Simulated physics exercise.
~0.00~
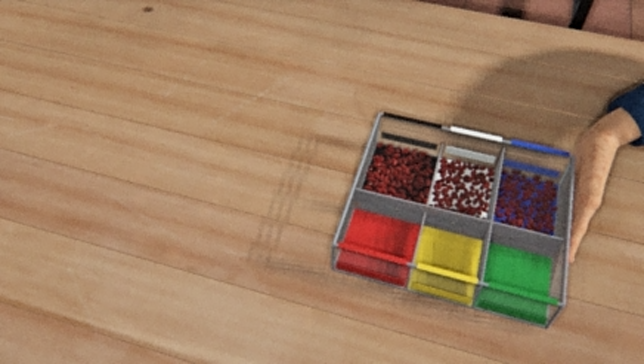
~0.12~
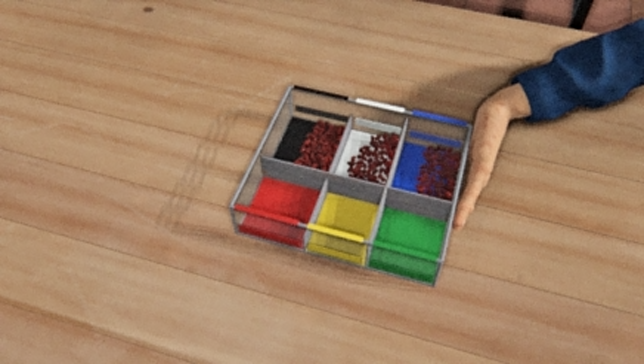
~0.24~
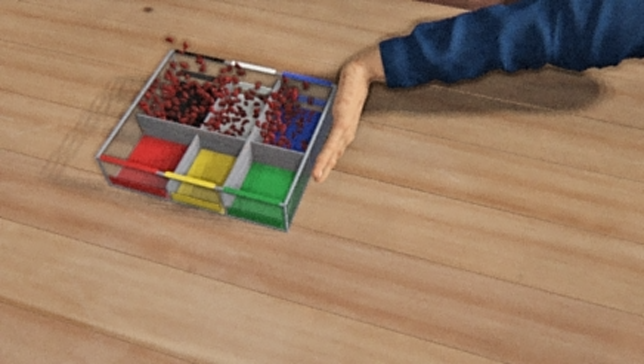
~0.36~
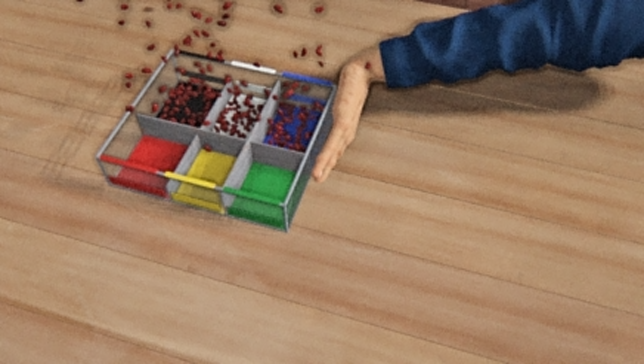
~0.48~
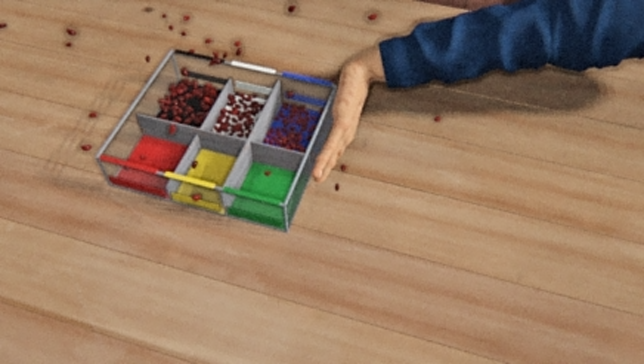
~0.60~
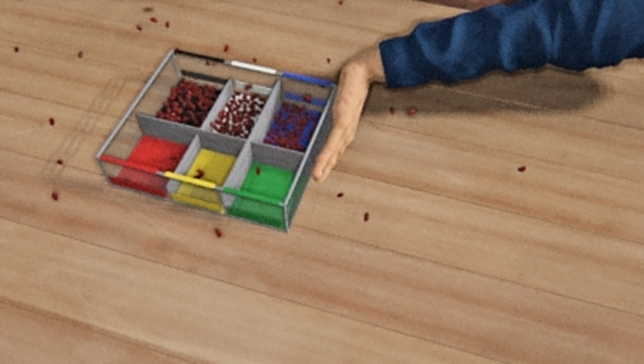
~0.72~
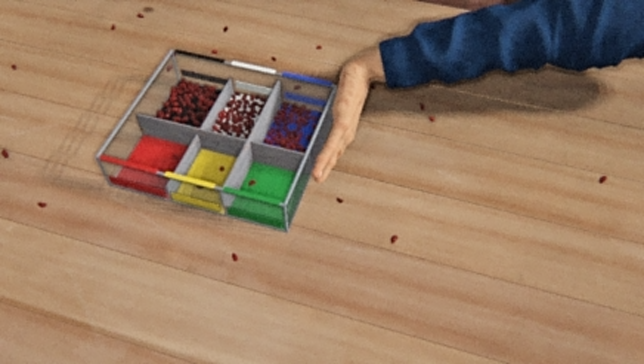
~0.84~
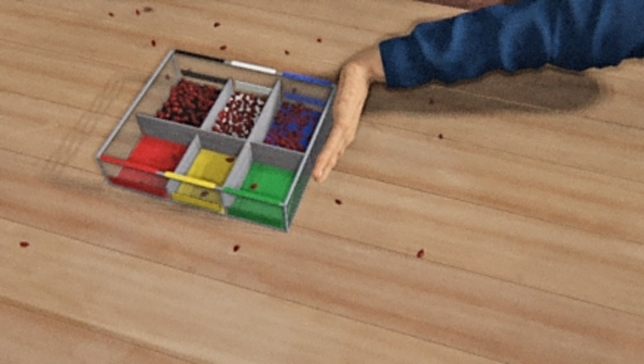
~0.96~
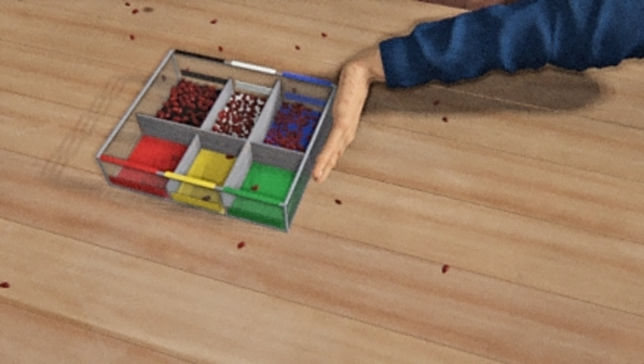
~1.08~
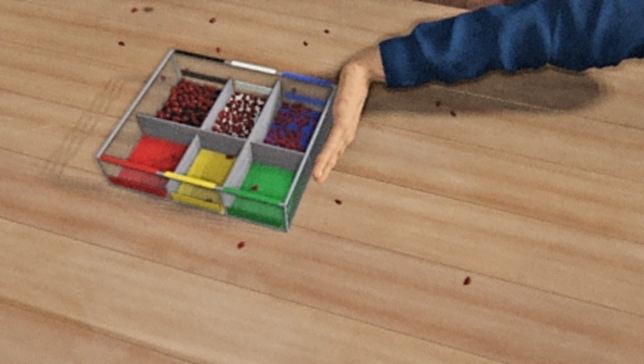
A hand in a blue sleeve slid a clear divided tray of dark red beans left across a wooden table and stopped, sending some beans flying out and scattering over the tabletop, while most stayed in the black, white and blue compartments.
